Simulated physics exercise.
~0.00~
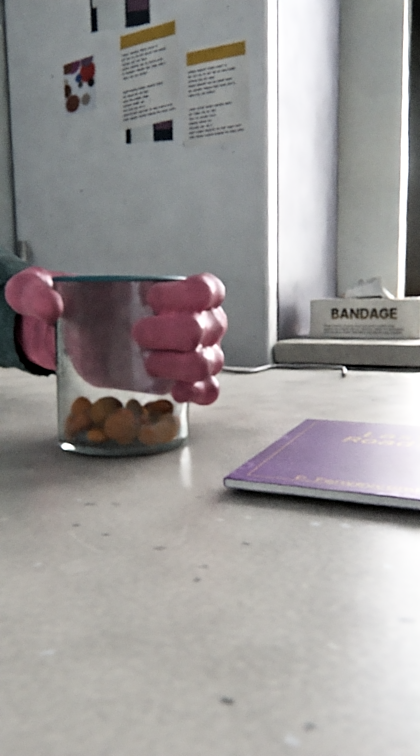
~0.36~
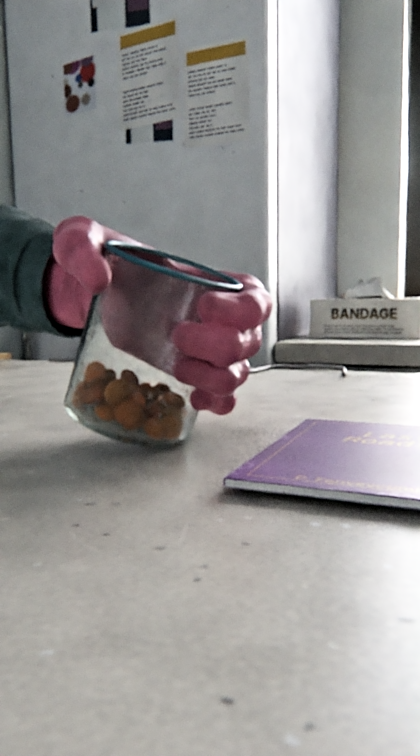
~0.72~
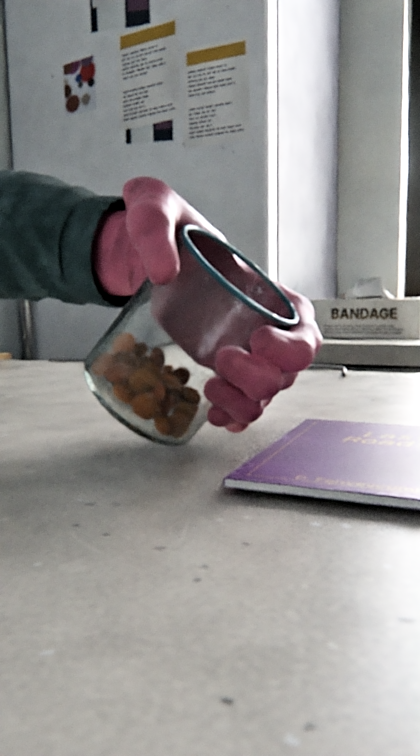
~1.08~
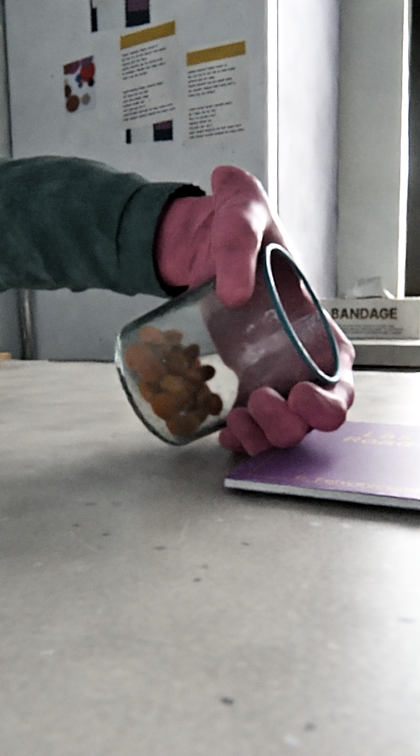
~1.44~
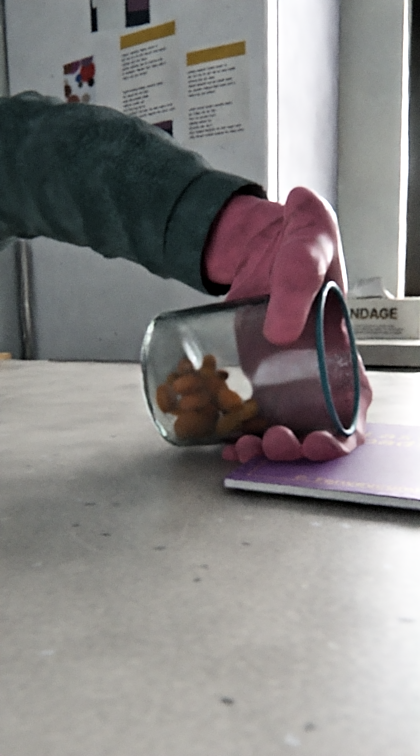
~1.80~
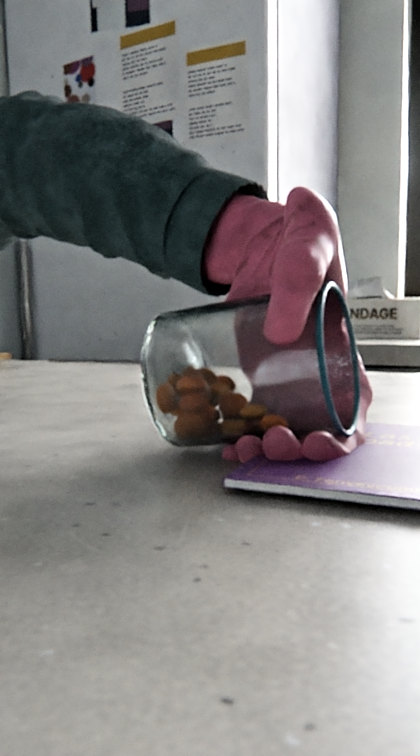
On a gray tabletop, a pink-gloved hand tips a glass of orange-brown pieces sideways, spilling none.
